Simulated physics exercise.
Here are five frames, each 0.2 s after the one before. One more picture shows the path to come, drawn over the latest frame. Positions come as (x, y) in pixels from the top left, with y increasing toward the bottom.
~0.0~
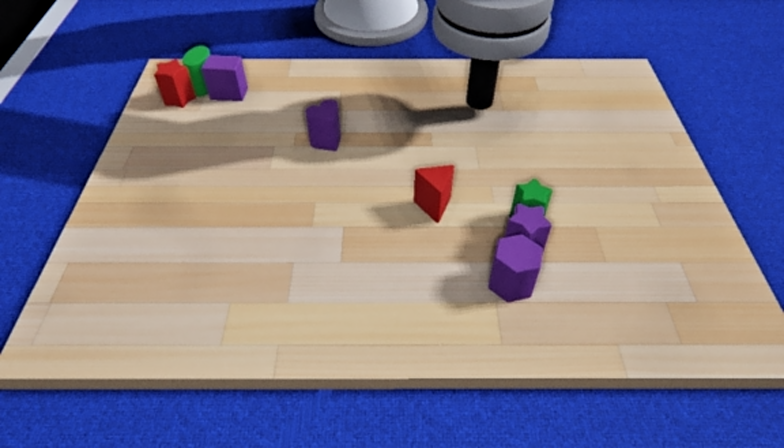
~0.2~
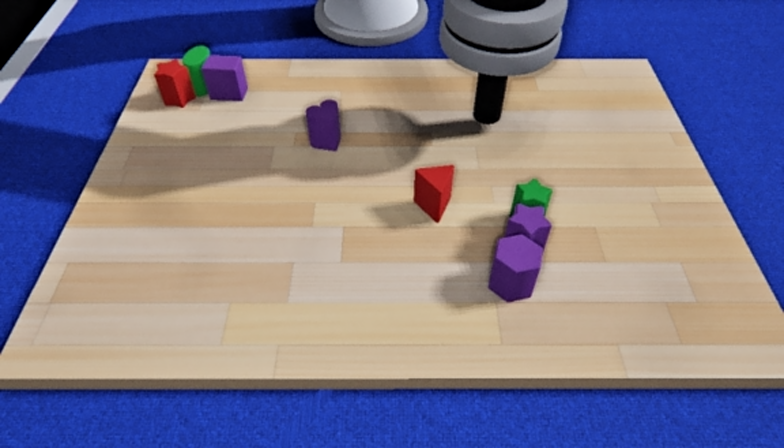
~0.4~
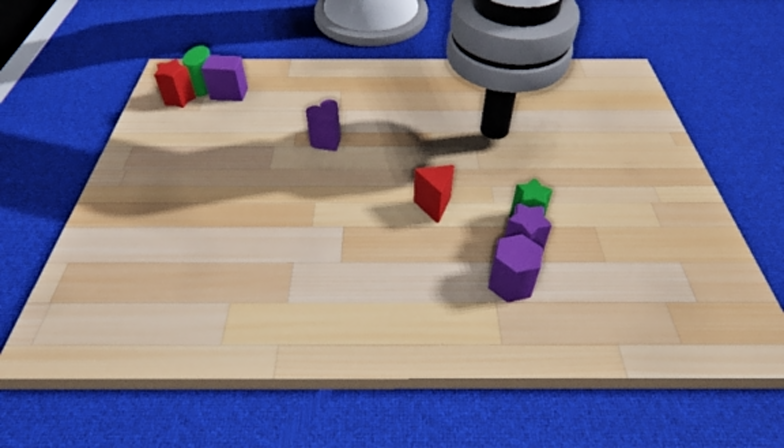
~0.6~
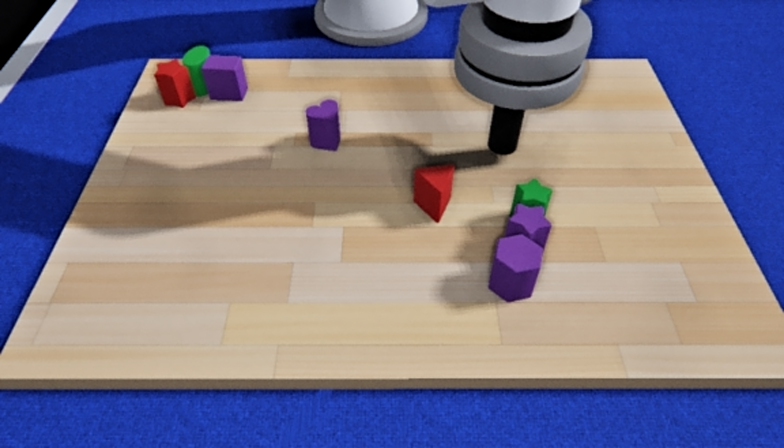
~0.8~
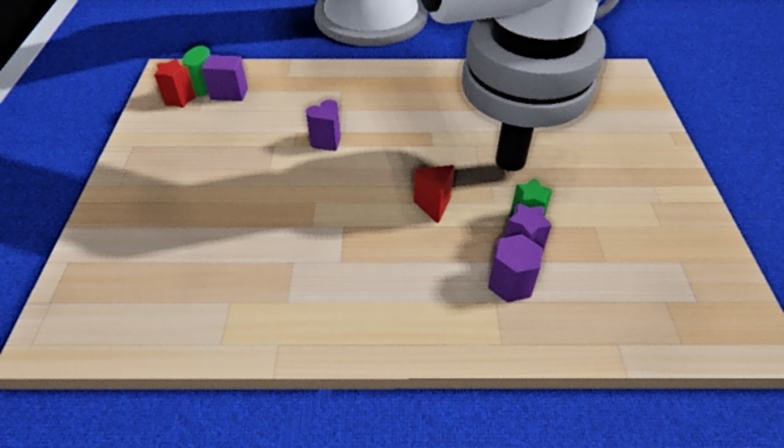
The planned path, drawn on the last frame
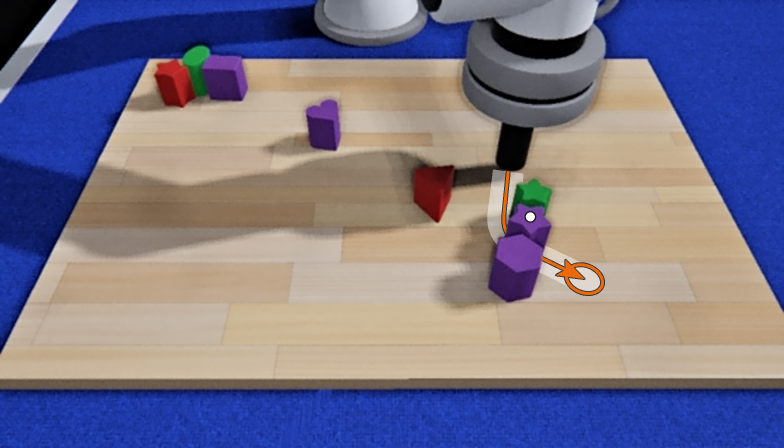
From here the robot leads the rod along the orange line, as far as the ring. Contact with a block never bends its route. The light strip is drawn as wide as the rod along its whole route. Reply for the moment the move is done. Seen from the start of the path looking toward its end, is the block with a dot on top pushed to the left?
Yes - that is the case.
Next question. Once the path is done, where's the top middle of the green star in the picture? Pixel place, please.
It sits at (560, 204).
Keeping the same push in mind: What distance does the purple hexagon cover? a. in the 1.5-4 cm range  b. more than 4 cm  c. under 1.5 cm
c: Under 1.5 cm.
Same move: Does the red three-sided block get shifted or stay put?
Undisturbed, or as good as.
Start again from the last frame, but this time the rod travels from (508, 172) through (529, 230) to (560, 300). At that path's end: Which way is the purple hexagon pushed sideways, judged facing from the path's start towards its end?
Moves right.
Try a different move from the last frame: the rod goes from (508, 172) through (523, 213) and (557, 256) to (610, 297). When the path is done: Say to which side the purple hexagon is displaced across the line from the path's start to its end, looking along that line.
It shifts rightward.
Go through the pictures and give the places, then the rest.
In the first picture, rod tip (479, 102); block tops, red three-sided block (437, 175); purple hexagon (519, 252); purple star (530, 217); green star (535, 190).
In the second picture, rod (487, 116); blocks unchanged.
In the third picture, rod (494, 131); blocks unchanged.
In the fourth picture, rod (502, 146); blocks unchanged.
In the fifth picture, rod (510, 162); red three-sided block (437, 175); purple hexagon (519, 252); purple star (530, 217); green star (535, 190).
Path on the board, from (508, 172) via (504, 210) and (526, 251), ending at (584, 279); the dot is on the purple star.
On the path given first. One third of the way, rod (506, 201); green star (537, 194), turned 20° anticlockwise.
Two thirds of the way, rod (529, 241); purple star (563, 239), turned 25° clockwise; green star (555, 203), turned 110° anticlockwise.
At the end, rod (588, 269); red three-sided block in place; purple hexagon in place; purple star (626, 272), turned 30° clockwise; green star (560, 204), turned 130° anticlockwise.
